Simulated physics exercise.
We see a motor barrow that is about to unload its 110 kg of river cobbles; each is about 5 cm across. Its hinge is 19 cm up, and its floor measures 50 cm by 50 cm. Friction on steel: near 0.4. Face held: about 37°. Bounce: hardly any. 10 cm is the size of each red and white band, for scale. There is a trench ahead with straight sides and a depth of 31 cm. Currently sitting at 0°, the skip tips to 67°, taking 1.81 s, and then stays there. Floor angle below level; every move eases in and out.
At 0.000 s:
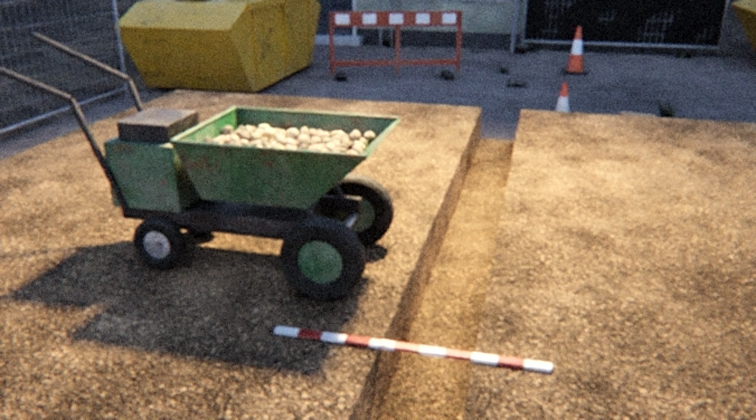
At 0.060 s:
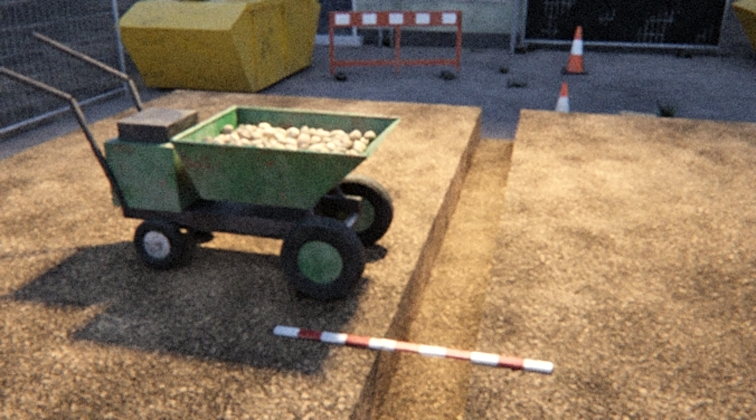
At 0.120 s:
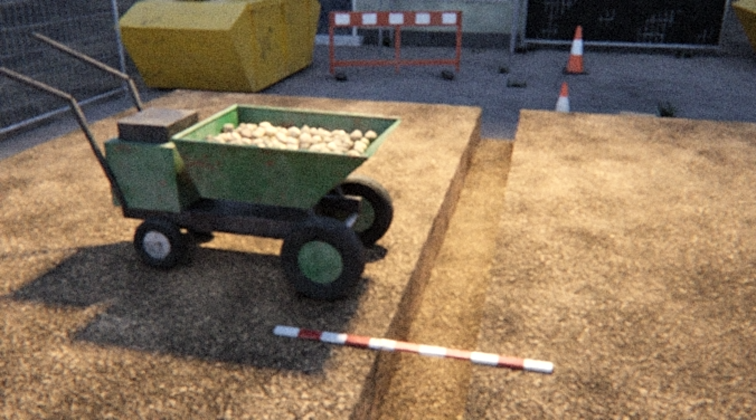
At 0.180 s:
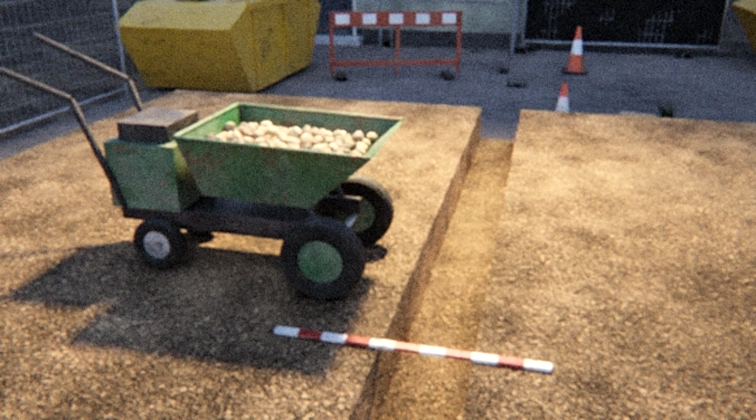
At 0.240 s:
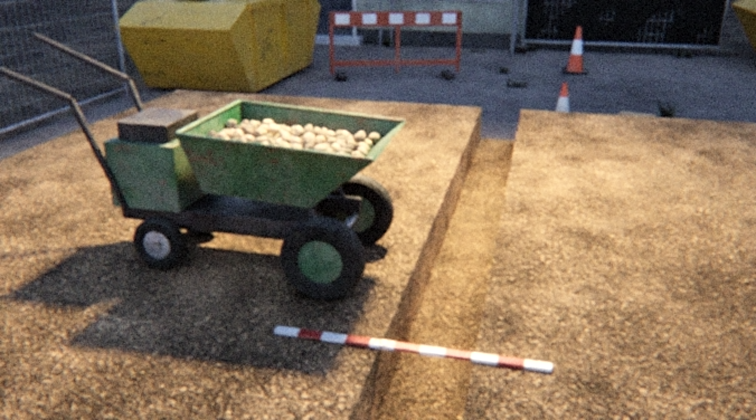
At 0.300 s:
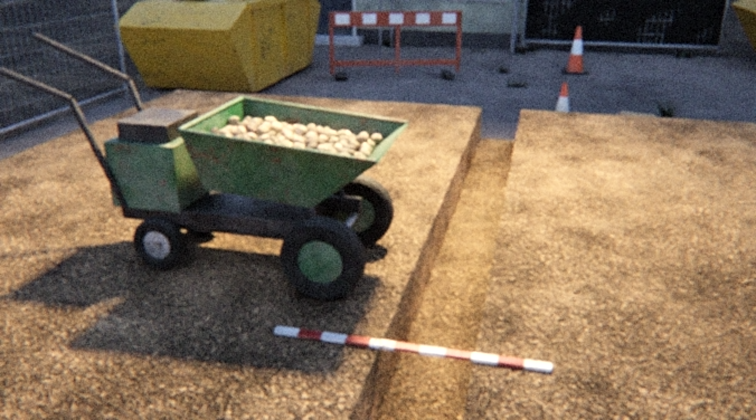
The green skip of a motor barrow, loaded with pale stones, tilts slightly toward the right.
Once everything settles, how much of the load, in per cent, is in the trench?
Once it settles, about 55 per cent of the load is there.
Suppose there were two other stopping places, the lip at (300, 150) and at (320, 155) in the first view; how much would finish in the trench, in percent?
Roughly 100 percent for the first, and 100 percent for the second.
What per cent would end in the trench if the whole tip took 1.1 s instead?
It'd be some 45 per cent.
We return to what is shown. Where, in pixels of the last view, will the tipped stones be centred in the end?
Their middle lands near (479, 322).
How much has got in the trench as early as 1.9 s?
Roughly 30 percent of the load.
After 1.4 s the floor is at 57°; 99 % in the skip, 1 % in the trench; the foremost stones are at (460, 223).
After 1.9 s the floor is at 67°; 37 % in the skip, 30 % in the trench, 33 % past the trench; the foremost stones are at (582, 294).
After 2.3 s the floor is at 67°; 12 % in the skip, 43 % in the trench, 45 % past the trench; the foremost stones are at (649, 305).
After 4.2 s the floor is at 67°; 0 % in the skip, 55 % in the trench, 45 % past the trench; the foremost stones are at (685, 307).
